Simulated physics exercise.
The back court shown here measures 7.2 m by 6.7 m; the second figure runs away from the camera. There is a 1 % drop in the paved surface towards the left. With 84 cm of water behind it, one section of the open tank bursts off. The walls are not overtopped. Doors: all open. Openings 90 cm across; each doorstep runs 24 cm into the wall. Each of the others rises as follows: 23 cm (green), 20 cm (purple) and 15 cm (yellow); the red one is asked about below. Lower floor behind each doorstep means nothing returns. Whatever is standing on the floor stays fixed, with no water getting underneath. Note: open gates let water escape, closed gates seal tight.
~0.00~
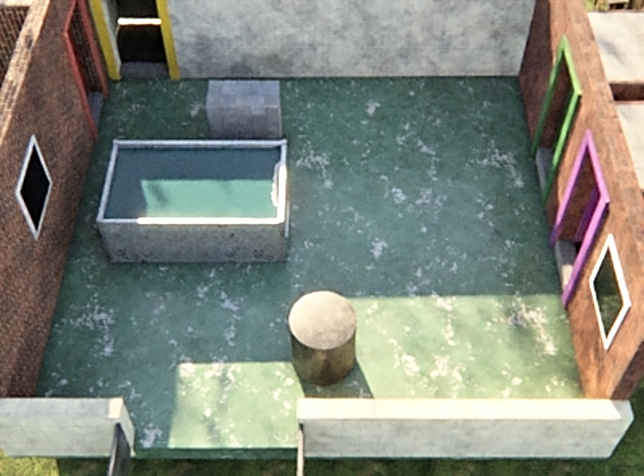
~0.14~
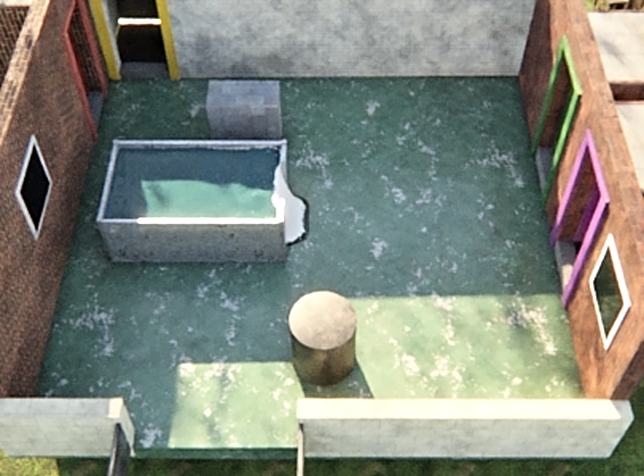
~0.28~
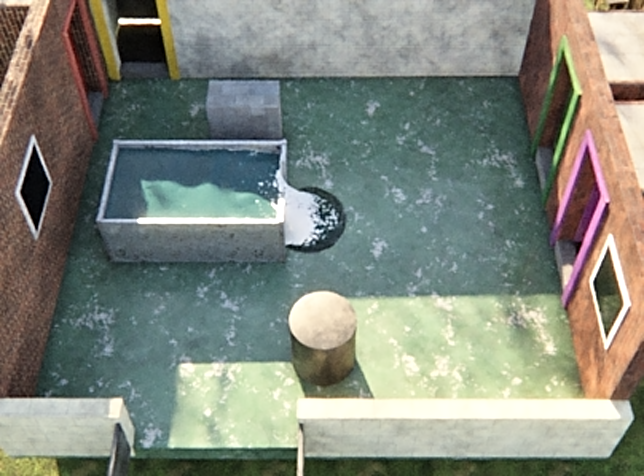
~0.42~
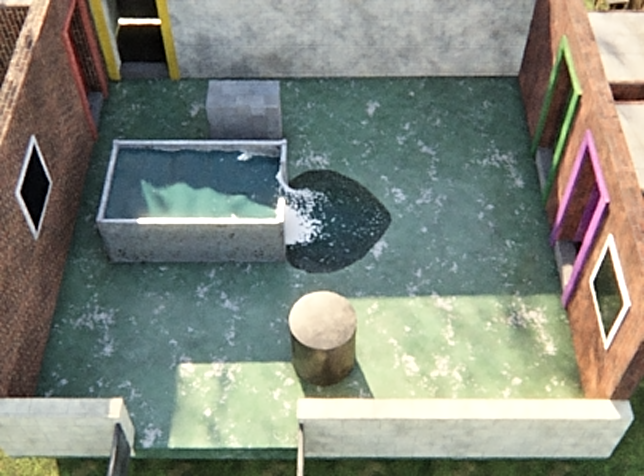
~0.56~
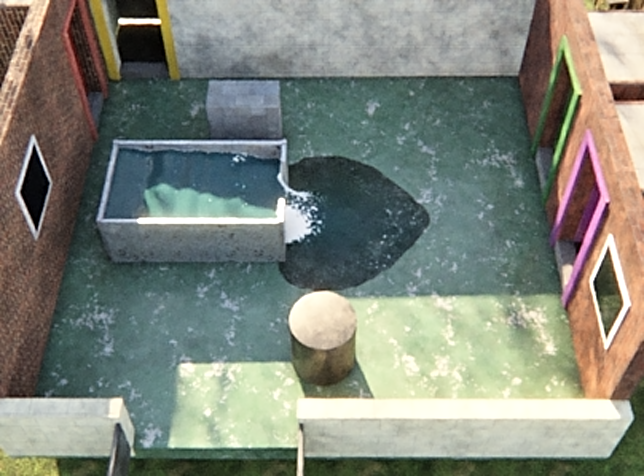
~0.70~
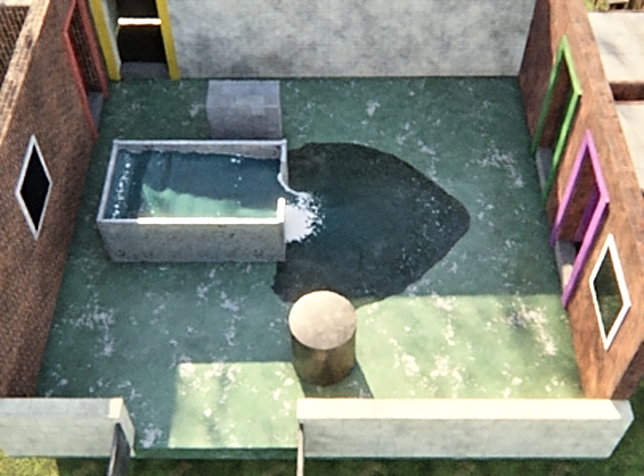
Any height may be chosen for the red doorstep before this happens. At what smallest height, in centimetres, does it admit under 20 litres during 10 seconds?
At about 8 centimetres.
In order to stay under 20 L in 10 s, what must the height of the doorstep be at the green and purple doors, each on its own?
Roughly 17 cm for the green door and roughly 16 cm for the purple door.
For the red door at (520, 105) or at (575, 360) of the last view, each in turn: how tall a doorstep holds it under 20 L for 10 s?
Roughly 14.0 cm, then roughly 11.0 cm.
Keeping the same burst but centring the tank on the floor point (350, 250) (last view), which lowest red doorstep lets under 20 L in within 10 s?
A minimum of about 9.5 cm.
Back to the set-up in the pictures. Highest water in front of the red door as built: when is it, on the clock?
Peak time: Around 8.0 s.
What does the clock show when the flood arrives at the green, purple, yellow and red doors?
Reading them off: Green 1.2 s, then purple 1.2 s, then yellow 6.0 s, then red 7.0 s.
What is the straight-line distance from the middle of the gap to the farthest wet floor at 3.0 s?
Roughly 5.2 metres.
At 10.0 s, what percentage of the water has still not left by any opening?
Remaining share: Around 96 %.
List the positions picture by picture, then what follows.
The first picture shows the open tank at (196, 184) is whole and still, 84 cm deep; the red door at (87, 71) is dry.
In the second picture, the gap is at (282, 209), the front 0.3 m out at (304, 233); the back of the open tank holds 84 cm.
In the third picture, the front is at (339, 227), 0.9 m from the gap at (282, 209); 0.8 m2 of floor is wet, 84 cm left at the back.
In the fourth picture, water pours out at (282, 210) and has run 1.5 m, to (383, 223); about 7 cm deep outside, 84 cm at the back.
In the fifth picture, water pours out at (282, 209) and has run 2.1 m, to (423, 223); about 5 cm deep outside, 84 cm at the back.
In the sixth picture, the gap is at (282, 209), the front 2.7 m out at (463, 226); the back of the open tank holds 79 cm; the red door at (87, 71), 3.9 m from the gap, is still 3.5 m from the nearest water.
After 1.4 s water covers 35 % of the floor, deepest (48 cm) near (288, 221); it has not reached the red door.
After 3.0 s water covers 45 % of the floor, deepest (29 cm) near (579, 429); it has not reached the red door.
After 10.0 s water covers 95 % of the floor, deepest (13 cm) near (74, 231); 11 cm at the red door, 0 litres in over its 15 cm doorstep.
At the red door as built, the water arrived by 6.8 s and peaked near 12 cm at 8.2 s.
Run again over the same 10 s with other heights there, 35 litres in over 6.5 cm, 12 litres over 9 cm. The limit of 20 litres is kept from about 8 cm up.
